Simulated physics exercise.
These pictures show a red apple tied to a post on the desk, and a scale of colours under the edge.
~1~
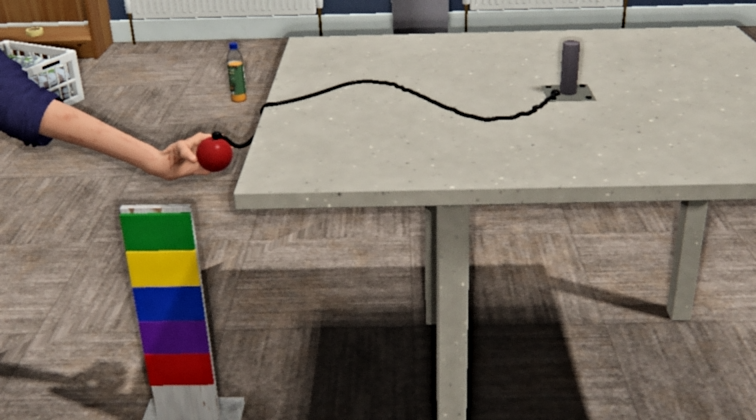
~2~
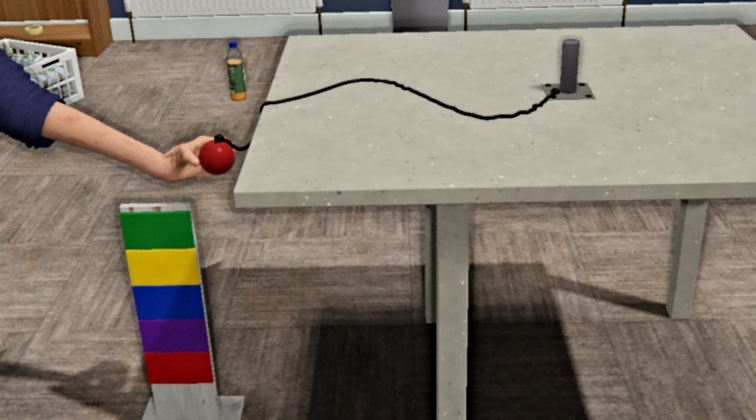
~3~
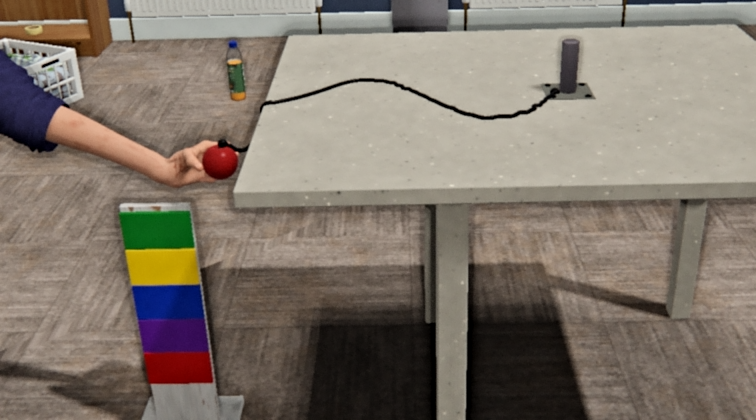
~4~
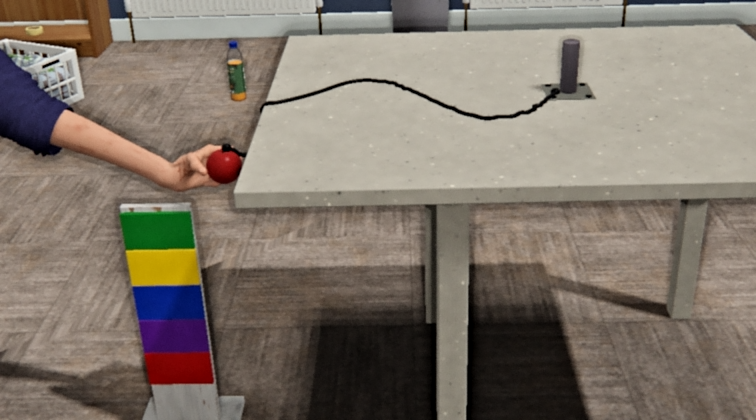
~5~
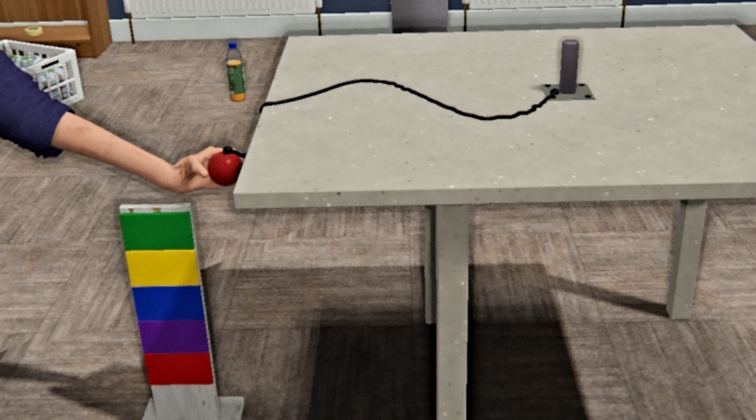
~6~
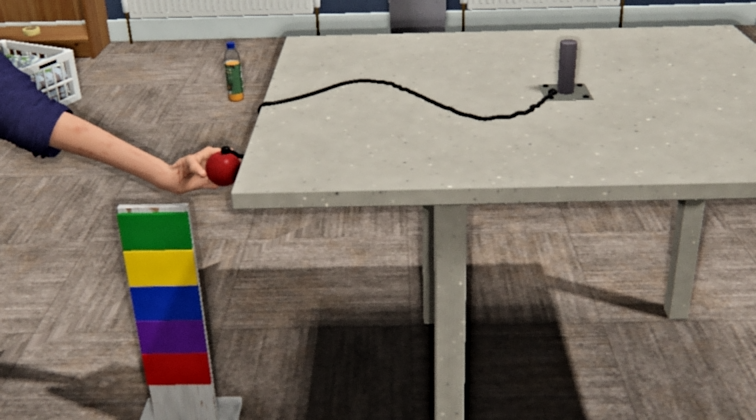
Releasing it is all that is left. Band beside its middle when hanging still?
Blue.
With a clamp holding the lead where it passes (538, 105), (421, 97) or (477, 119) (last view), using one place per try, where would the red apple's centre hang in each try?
Results: (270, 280); (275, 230); (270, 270).
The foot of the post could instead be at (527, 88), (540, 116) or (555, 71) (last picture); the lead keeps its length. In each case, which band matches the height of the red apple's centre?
Purple; purple; blue.
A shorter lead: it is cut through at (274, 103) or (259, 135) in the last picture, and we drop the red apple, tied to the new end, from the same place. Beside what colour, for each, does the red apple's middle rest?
One after the other, green; yellow.
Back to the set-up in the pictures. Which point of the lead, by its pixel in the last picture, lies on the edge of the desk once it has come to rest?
Pixel (359, 81).
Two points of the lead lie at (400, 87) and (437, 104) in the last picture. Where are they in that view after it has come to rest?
They go to (312, 106) and to (378, 102).
Early on, apple near (294, 290); level with blue.
Midway, apple near (263, 298); level with blue.
Finally, apple near (276, 300); level with blue. The lead holds its middle at blue.
